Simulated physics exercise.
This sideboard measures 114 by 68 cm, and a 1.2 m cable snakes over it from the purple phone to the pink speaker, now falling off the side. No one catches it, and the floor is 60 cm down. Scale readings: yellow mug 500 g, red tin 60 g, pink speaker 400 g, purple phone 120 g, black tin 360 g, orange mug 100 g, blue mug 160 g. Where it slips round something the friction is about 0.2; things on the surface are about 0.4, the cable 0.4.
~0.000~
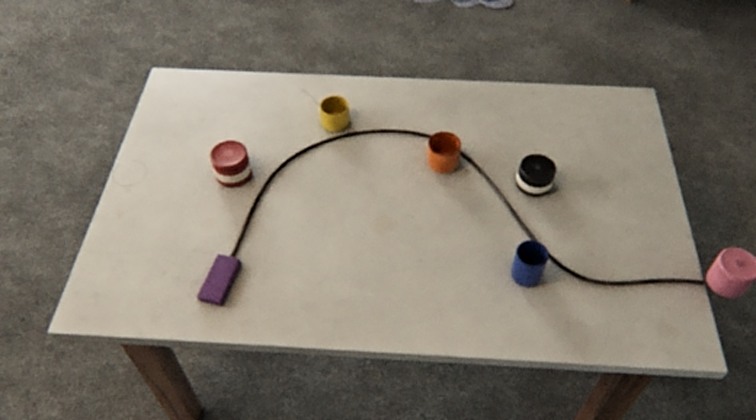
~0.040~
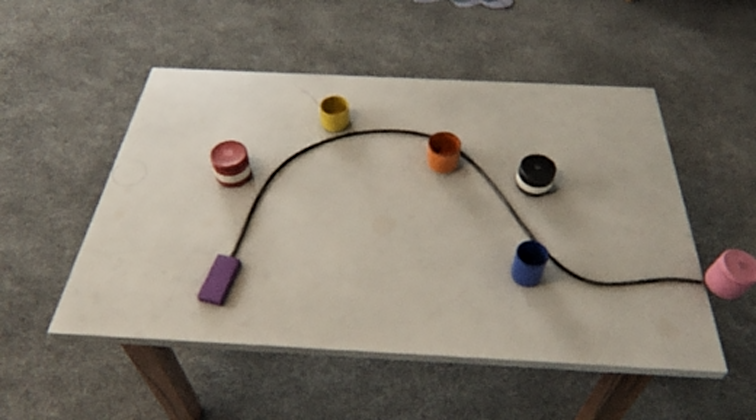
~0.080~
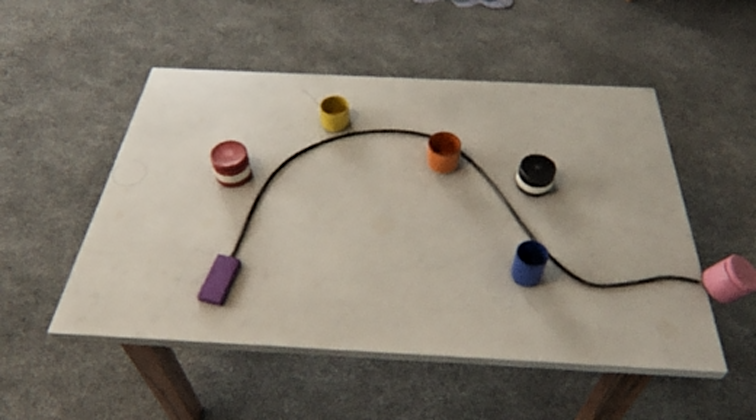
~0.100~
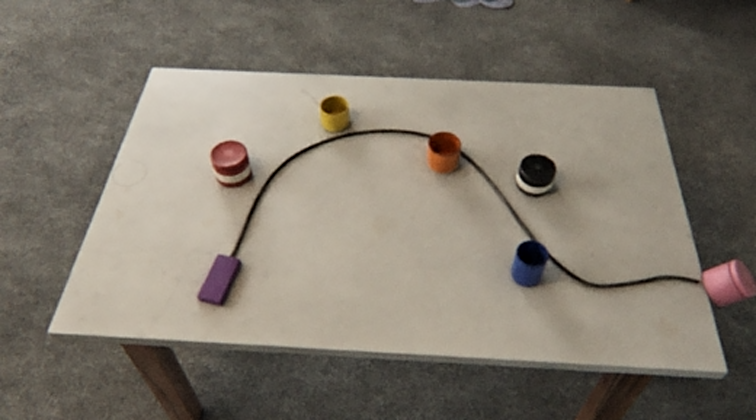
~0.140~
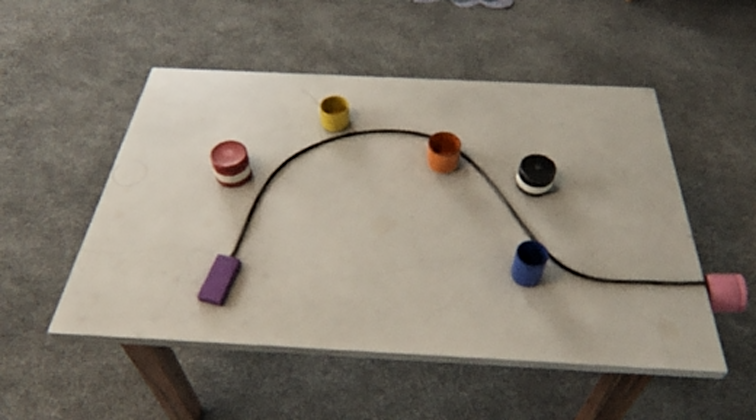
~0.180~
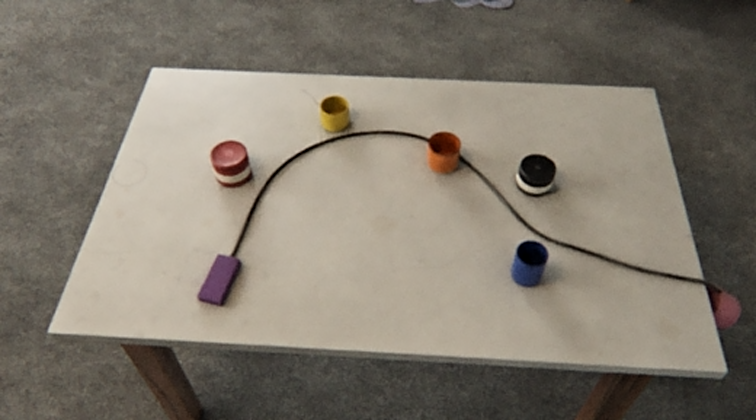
The pink cylinder tilts and slips down over the table's right edge, pulling the dark cable.
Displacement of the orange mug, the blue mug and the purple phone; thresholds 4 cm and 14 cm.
Result: The orange mug is displaced greatly. The blue mug is displaced slightly. The purple phone is displaced greatly.
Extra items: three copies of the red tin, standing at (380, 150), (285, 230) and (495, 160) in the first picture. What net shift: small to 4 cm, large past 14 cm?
Going one by one, I'd say a long shift, then an in-between shift, then a short shift.
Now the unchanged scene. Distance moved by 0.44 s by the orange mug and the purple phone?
Measured: Orange mug at 20 cm, purple phone at 10 cm.
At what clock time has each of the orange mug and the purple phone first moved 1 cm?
For the orange mug it's 0.30 s, while the purple phone gets there at 0.32 s.
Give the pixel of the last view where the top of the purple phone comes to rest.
In the last view, the top sits at about (321, 241).
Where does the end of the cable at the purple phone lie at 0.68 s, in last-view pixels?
Close to (349, 246) in the last picture.
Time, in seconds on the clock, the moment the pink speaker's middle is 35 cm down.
Roughly 0.36 s.
At 0.4 s, the cable's tail end at (300, 260); orange mug 20 cm off its start, purple phone 10 cm off its start, pink speaker over the edge.
At 0.7 s, the cable's tail end at (349, 246); orange mug 41 cm off its start, purple phone 19 cm off its start, pink speaker over the edge.
At 0.9 s, the cable's tail end at (349, 246); orange mug over the edge, purple phone 19 cm off its start at (321, 241), pink speaker over the edge.
At 1.2 s, the cable's tail end at (349, 246); orange mug over the edge, purple phone 19 cm off its start, pink speaker over the edge.
At 2.4 s, the cable's tail end at (349, 246); orange mug over the edge, purple phone 19 cm off its start at (321, 241), blue mug 0 cm off its start at (533, 253), pink speaker over the edge.
